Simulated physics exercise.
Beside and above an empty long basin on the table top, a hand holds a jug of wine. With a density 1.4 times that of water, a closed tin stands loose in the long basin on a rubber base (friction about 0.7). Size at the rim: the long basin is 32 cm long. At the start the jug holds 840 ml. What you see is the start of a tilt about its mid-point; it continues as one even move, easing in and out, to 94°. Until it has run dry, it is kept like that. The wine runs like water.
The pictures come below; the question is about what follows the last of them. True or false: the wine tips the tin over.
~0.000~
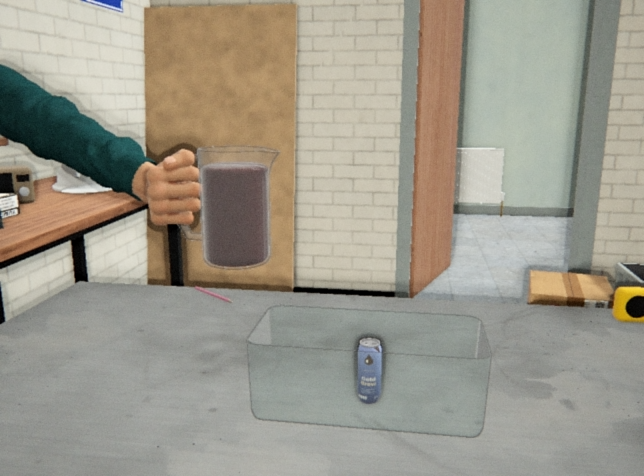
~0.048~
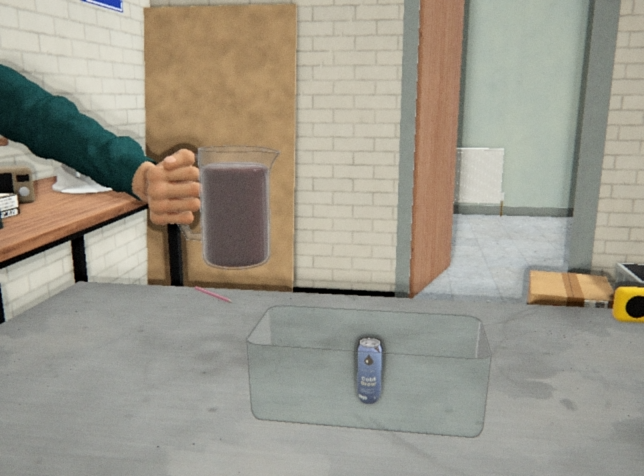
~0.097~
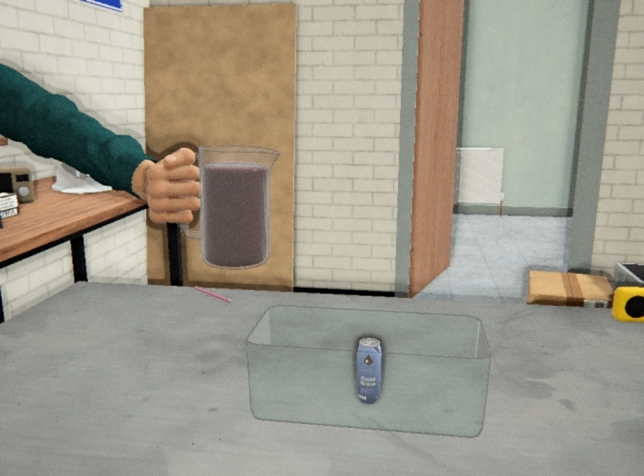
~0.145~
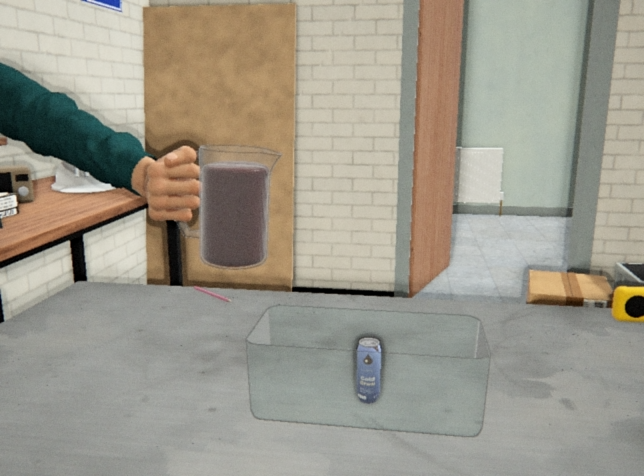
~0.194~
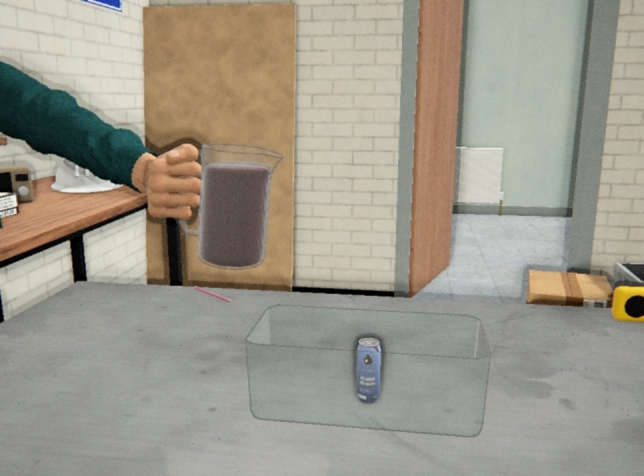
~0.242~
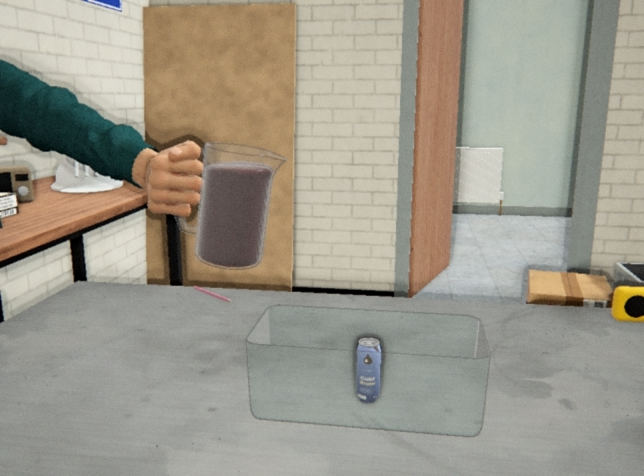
True.
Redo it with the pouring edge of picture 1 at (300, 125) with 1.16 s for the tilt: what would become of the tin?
Result: Tin upright.
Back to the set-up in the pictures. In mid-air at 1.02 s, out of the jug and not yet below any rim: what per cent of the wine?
It comes to some 16 percent of the total.
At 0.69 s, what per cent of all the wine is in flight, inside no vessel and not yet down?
It comes to roughly 7 per cent.
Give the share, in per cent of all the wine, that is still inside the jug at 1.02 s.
Roughly 62 percent remains.
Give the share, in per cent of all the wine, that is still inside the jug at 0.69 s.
94 %.
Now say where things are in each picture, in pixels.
In the first frame, it leans 0°; its right rim is at (280, 151); the wine meets the walls at (204, 165) and (269, 166); the long basin's rim runs from (258, 324) to (486, 338); the tin's top is at (370, 345).
In the second frame, it leans 0°; its right rim is at (280, 151); the wine meets the walls at (204, 165) and (268, 167).
In the third frame, it leans 1°; its right rim is at (281, 152); the wine meets the walls at (205, 165) and (269, 167).
In the fourth frame, it leans 3°; its right rim is at (282, 154); the wine meets the walls at (205, 164) and (270, 167).
In the fifth frame, it leans 6°; its right rim is at (284, 156); the wine meets the walls at (207, 166) and (272, 168).
In the sixth frame, it leans 9°; its right rim is at (287, 159); the wine meets the walls at (209, 167) and (275, 168).
By 0.69 s the tilt is 56° and 93 per cent is still to pour; the tin stands where it began.
By 1.02 s the tilt is 87° and 62 per cent is still to pour; the tin stands where it began.
By 1.36 s the tilt is 94° and 21 per cent is still to pour; the tin lies on its side.
By 1.73 s the tilt is 94° and 7 per cent is still to pour; the tin lies on its side.
At rest the tin lies on its side.
